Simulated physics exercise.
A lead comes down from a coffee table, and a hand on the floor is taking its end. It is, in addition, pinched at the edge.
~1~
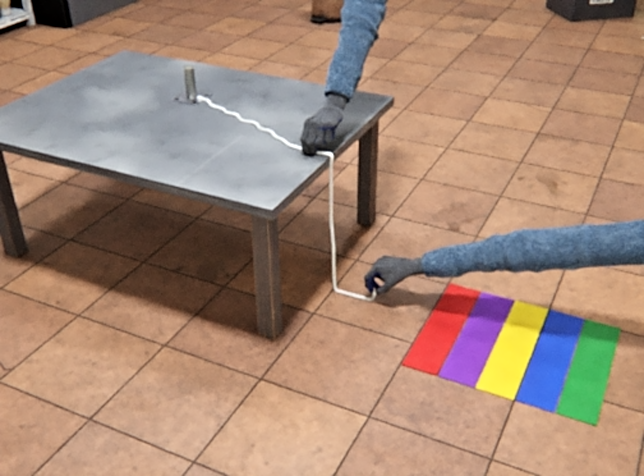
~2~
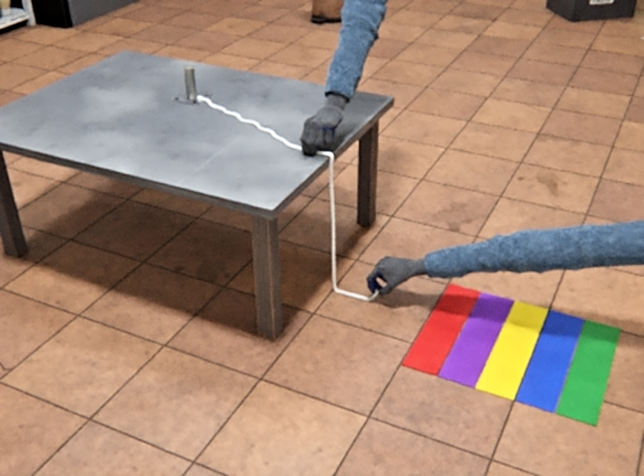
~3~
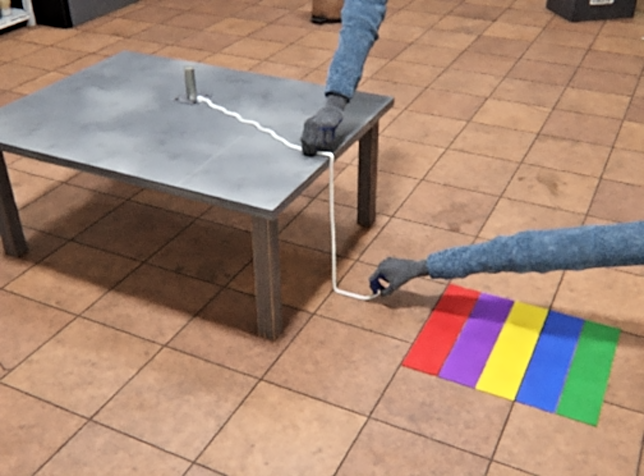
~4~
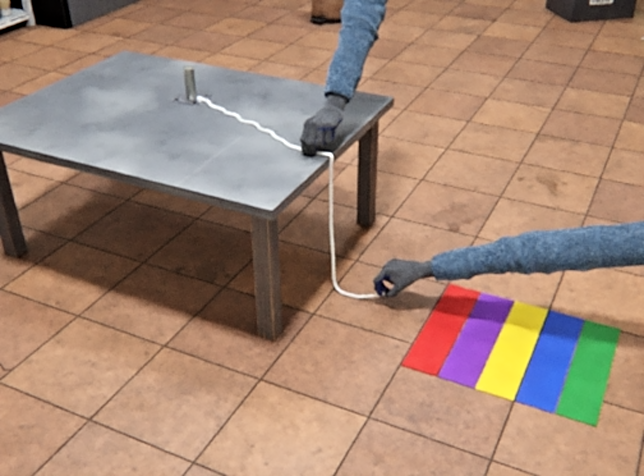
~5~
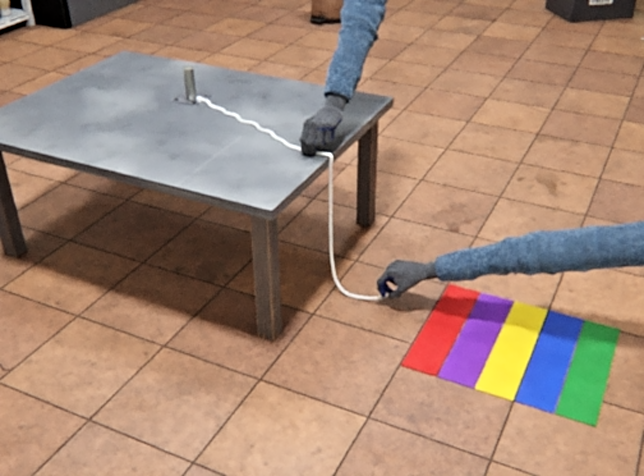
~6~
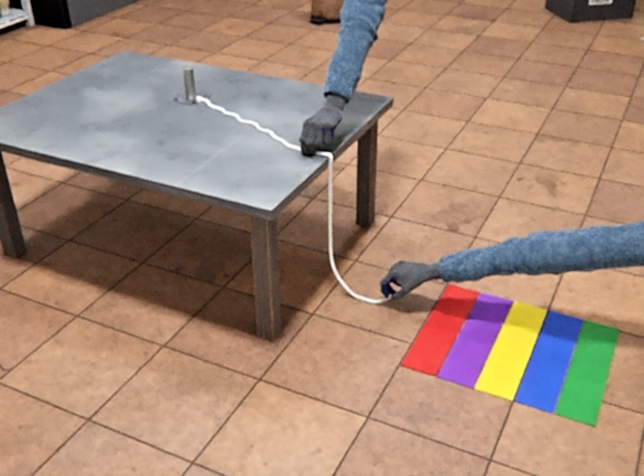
A gloved hand near the floor slowly drew the end of a white cord slightly right, toward the coloured stripes, while another hand pinched it at the table's edge and the hanging part curved.
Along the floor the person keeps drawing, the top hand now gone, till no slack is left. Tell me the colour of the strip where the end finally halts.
It halts over purple.
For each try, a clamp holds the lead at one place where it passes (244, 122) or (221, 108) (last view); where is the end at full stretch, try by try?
Around (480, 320), then around (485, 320).
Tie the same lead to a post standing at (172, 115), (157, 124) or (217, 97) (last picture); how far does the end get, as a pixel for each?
In that order: (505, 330), (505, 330) and (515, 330).
Soon after, end near (425, 306); short of the strips.
After that, end near (461, 316); over red.
At the stop, end near (483, 322); over purple. The end stops over the purple strip.
